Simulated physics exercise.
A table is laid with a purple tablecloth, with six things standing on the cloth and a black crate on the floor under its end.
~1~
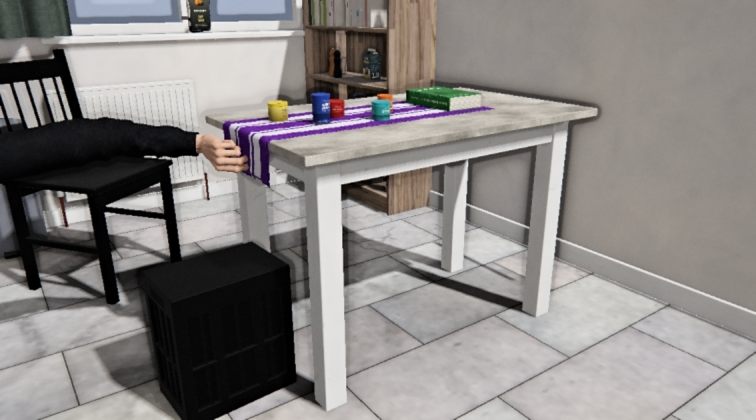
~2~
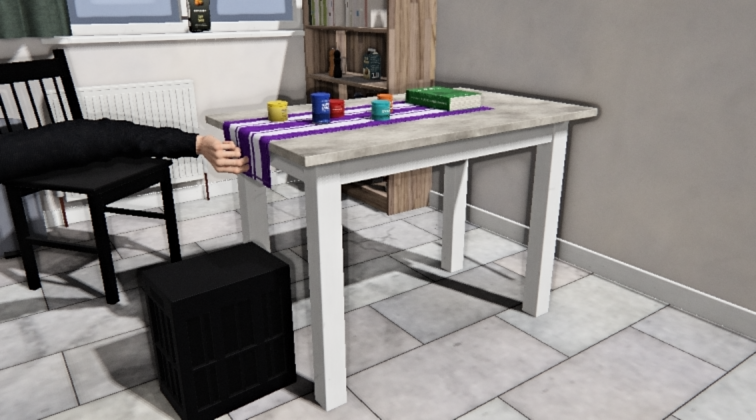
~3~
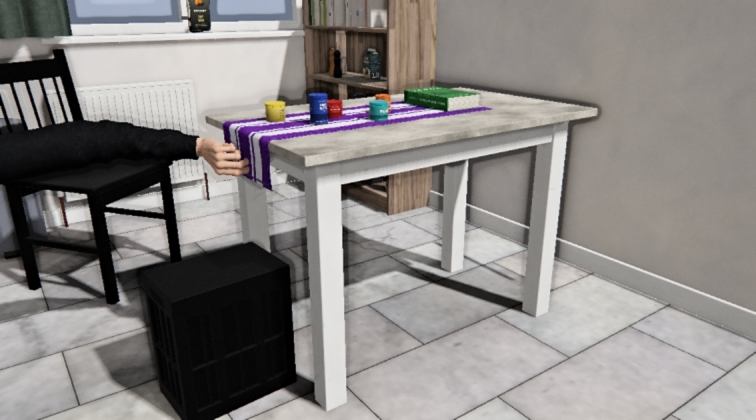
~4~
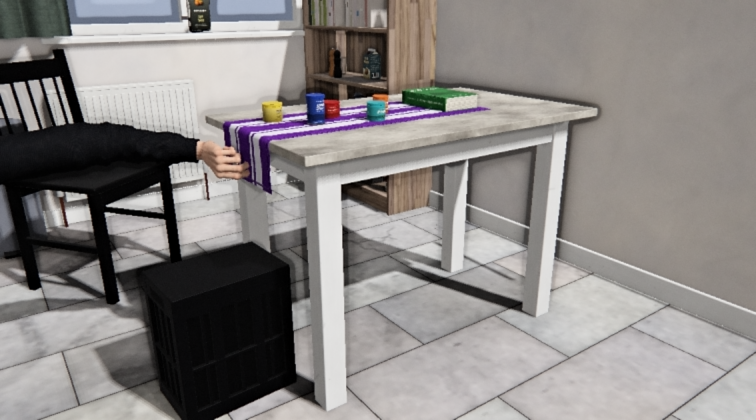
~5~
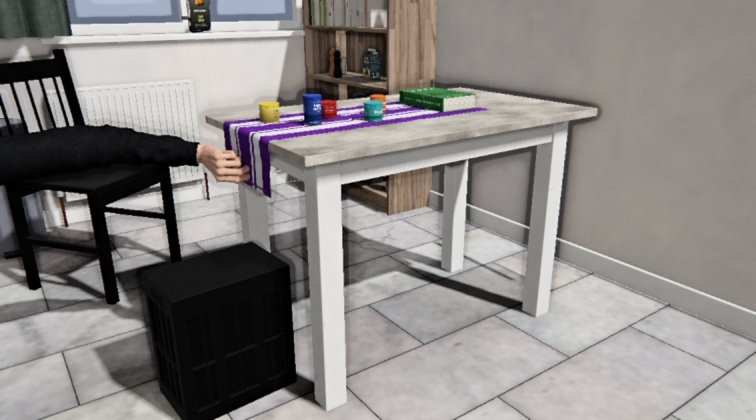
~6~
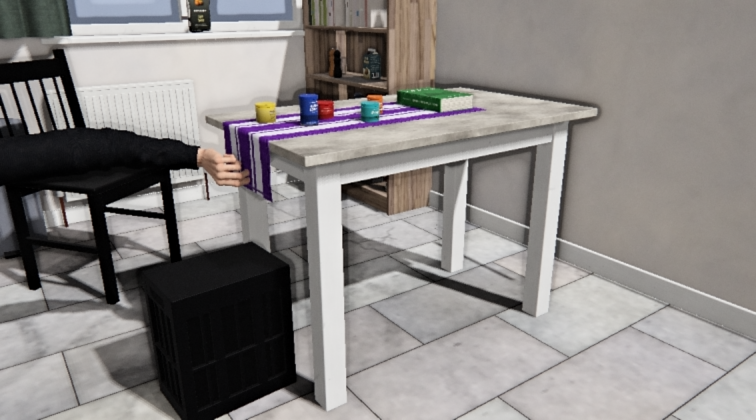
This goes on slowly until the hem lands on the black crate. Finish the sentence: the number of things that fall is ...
The number of things that fall is two.
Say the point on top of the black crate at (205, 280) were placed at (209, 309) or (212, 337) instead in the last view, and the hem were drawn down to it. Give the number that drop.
That would make 3 and 4.
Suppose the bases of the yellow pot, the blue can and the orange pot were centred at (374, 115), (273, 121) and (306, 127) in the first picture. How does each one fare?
So the yellow pot stays aboard, the blue can leaves the top, and the orange pot leaves the top.
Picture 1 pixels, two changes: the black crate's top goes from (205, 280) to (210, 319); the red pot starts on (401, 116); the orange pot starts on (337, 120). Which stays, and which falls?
The red pot? Safe. The orange pot? Lost.
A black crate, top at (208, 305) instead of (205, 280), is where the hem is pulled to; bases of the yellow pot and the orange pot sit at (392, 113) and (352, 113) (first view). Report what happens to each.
Well, the yellow pot is safe, and the orange pot is safe.
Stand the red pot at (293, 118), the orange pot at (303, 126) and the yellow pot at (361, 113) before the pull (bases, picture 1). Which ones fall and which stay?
First the red pot, which is lost, then the orange pot, which is lost, and finally the yellow pot, which is kept.
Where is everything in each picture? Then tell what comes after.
The first picture shows hem (271, 188); yellow pot (277, 102); blue can (320, 94); red pot (335, 101); turquoise pot (381, 101); orange pot (385, 95); top of the crate (205, 280).
The second picture shows hem (272, 189); yellow pot (277, 102).
The third picture shows hem (273, 191); blue can (318, 94).
The fourth picture shows hem (273, 195); red pot (330, 101); top of the crate (205, 280).
The fifth picture shows hem (272, 198); turquoise pot (373, 102).
The sixth picture shows hem (273, 202); yellow pot (265, 104); blue can (308, 95); red pot (324, 102); turquoise pot (370, 103); orange pot (375, 96).
A little later, hem near (251, 238); yellow pot gone.
Next, hem on the crate; yellow pot and blue can gone.
When it is over, hem on the crate; yellow pot and blue can gone. The count of fallen things is two.
